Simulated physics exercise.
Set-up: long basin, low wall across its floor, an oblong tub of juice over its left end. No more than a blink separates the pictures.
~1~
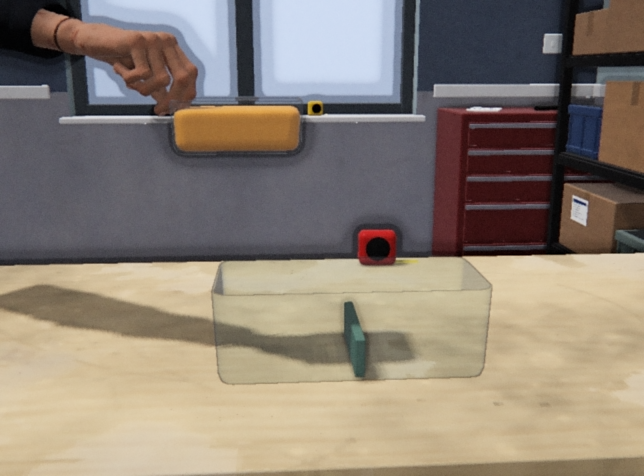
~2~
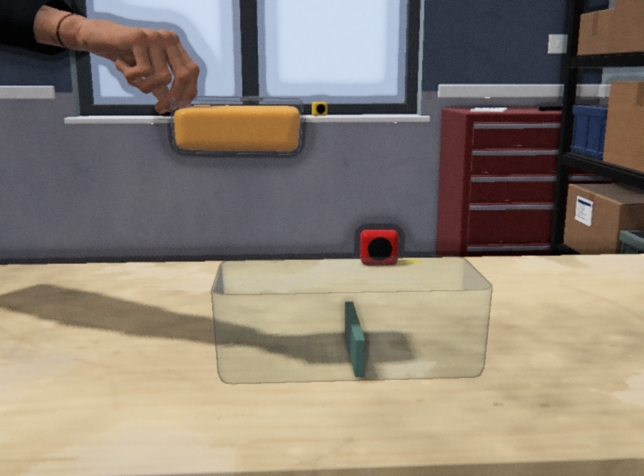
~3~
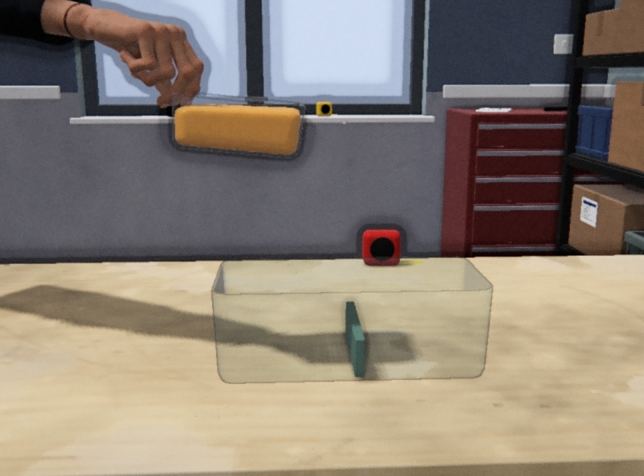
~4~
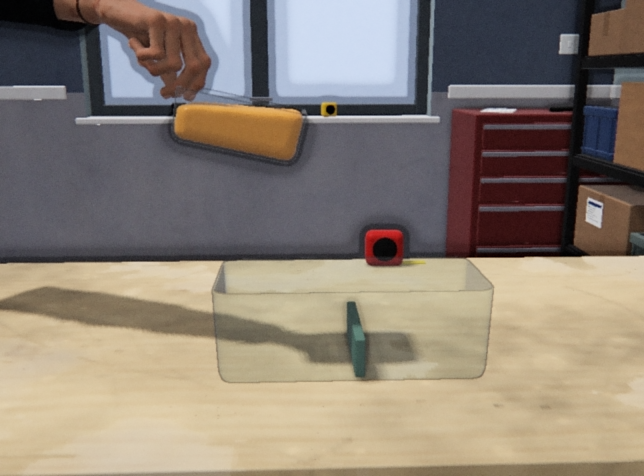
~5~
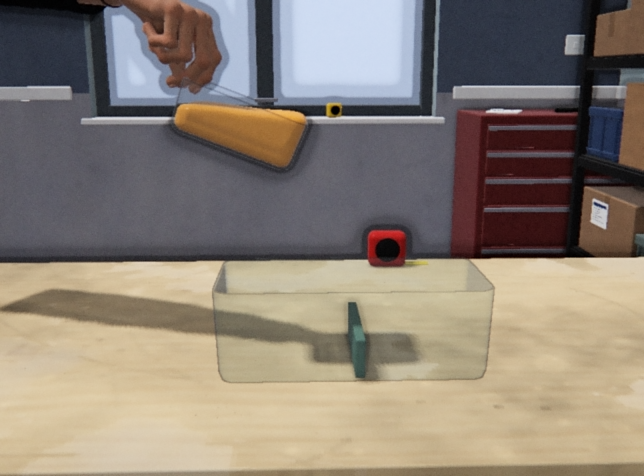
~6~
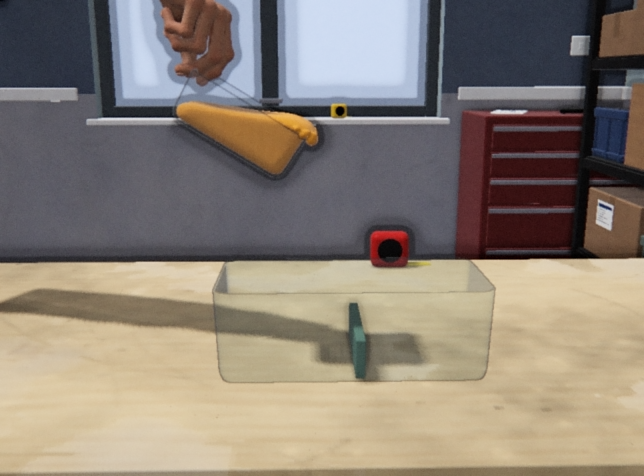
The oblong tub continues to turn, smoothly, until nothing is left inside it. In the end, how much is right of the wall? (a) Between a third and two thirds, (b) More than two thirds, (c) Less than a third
(a) Between a third and two thirds.
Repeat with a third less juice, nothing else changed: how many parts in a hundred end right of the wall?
30 %.
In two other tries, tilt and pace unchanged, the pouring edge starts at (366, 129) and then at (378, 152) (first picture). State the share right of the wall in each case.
The first gives 80 %, the second 85 %.
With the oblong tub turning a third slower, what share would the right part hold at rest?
Around 60 percent ends up there.
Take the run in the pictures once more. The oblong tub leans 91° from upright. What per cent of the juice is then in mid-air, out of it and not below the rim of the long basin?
Airborne share: Approx. 50 %.
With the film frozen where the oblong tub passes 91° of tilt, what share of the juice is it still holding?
Near 10 in a hundred still remains.
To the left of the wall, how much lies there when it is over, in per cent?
It comes to about 40 per cent.
A moment on, the oblong tub is tipped on its side and 10 per cent is still to pour, 4 is left of the wall and 34 right of it.
Next, the oblong tub is tipped right over and 2 per cent is still to pour, 33 is left of the wall and 54 right of it.
Then the oblong tub is tipped right over and 0 per cent is still to pour, 39 is left of the wall and 54 right of it.
Later the oblong tub is tipped right over and 0 per cent is still to pour, 38 is left of the wall and 54 right of it.
In the end 38 per cent lies left of the wall, 54 right of it and 7 outside.
